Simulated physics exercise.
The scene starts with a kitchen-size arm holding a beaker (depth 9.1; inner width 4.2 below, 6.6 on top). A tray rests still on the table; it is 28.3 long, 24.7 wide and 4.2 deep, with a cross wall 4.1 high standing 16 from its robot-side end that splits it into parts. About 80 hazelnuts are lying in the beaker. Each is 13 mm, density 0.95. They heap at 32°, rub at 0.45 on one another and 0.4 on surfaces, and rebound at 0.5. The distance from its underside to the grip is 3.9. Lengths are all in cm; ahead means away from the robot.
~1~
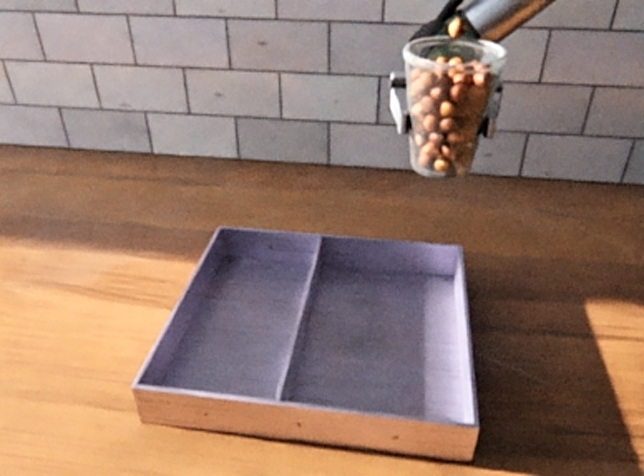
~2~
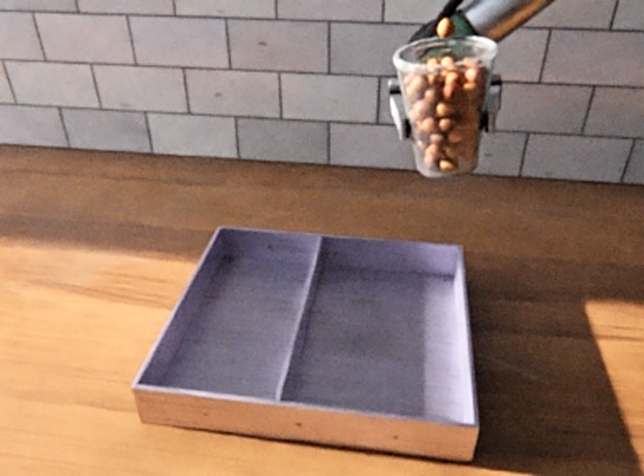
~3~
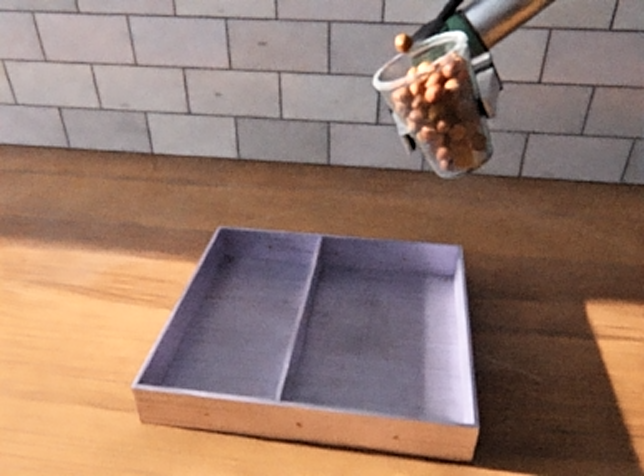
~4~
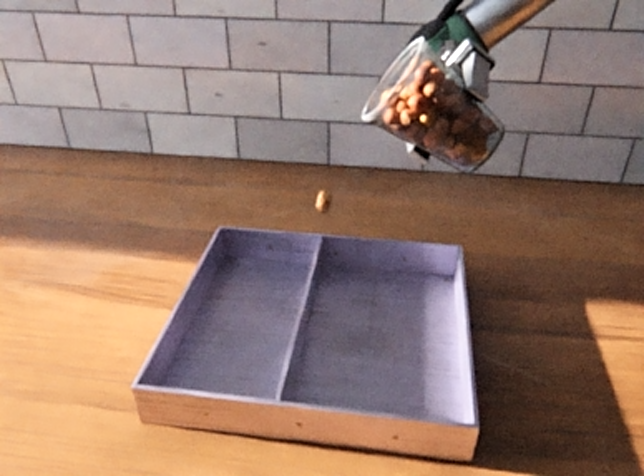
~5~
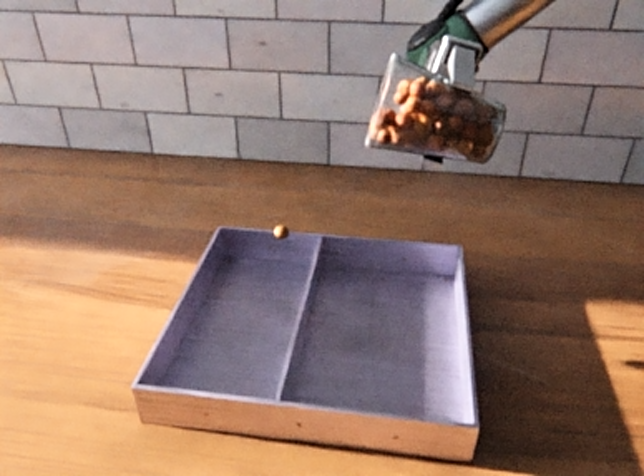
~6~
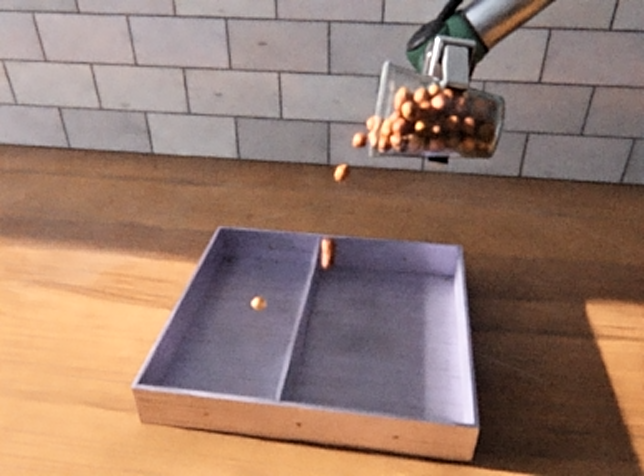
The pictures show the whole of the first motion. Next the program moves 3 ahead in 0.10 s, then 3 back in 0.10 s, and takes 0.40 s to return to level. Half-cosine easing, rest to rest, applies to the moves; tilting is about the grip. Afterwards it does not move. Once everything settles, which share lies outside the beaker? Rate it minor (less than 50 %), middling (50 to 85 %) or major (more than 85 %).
Middling, 50 to 85 %.
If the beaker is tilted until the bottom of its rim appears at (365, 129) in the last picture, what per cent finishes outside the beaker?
About 35 percent.
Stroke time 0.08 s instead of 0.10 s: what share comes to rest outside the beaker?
It would come to around 80 %.
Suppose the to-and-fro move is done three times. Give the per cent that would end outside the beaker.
That share would be near 85 percent.
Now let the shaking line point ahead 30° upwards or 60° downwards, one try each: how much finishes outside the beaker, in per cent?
First try about 75 %, second try about 30 %.
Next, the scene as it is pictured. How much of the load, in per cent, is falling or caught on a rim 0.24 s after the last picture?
Some 54 percent.
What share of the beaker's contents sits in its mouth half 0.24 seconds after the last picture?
Something near 80 per cent is there.
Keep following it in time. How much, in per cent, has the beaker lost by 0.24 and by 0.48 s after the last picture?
Taking the two times in order, I'd say 60 and then 65 per cent.
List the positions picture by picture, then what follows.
The beaker middle at (447, 113), level; upper third of the load around (458, 78), from x 420 to 485, top at y 30; 80 in the beaker, in the first picture.
The beaker middle at (446, 113), tilted 8° forward; upper third of the load around (449, 79), from x 415 to 480, top at y 30, in the second picture.
The beaker middle at (443, 114), tilted 29° forward; upper third of the load around (441, 84), from x 400 to 480, top at y 45, in the third picture.
The beaker middle at (440, 116), tilted 55° forward; upper third of the load around (428, 90), from x 325 to 490, top at y 70; 79 in the beaker, 1 in flight or on a rim, in the fourth picture.
The beaker middle at (438, 118), tilted 76° forward; upper third of the load around (427, 100), from x 280 to 490, top at y 85; 79 in the beaker, 1 in flight or on a rim, in the fifth picture.
The beaker middle at (438, 119), tilted 84° forward; upper third of the load around (440, 106), from x 260 to 490, top at y 95; 76 in the beaker, 1 in the far-side part, 3 in flight or on a rim, in the sixth picture.
Then, 0.24 s on, tilted 82° forward, highest piece 25 above the table; 33 in the beaker, 3 in the robot-side part, 1 in the far-side part, 43 in flight or on a rim.
Then, 0.48 s on, tilted 17° forward, highest piece 28 above the table; 35 in the far-side part, 27 in the beaker, 16 in the robot-side part, 2 in flight or on a rim.
Then, 0.80 s on, level, highest piece 26 above the table; 35 in the far-side part, 27 in the beaker, 16 in the robot-side part, 2 on the table or floor.
Then, 1.85 s on, level, highest piece 26 above the table; 35 in the far-side part, 27 in the beaker, 16 in the robot-side part, 2 on the table or floor.
In the end, 35 in the far-side part, 27 in the beaker, 16 in the robot-side part, 2 on the table or floor. That is 66 % outside the beaker.
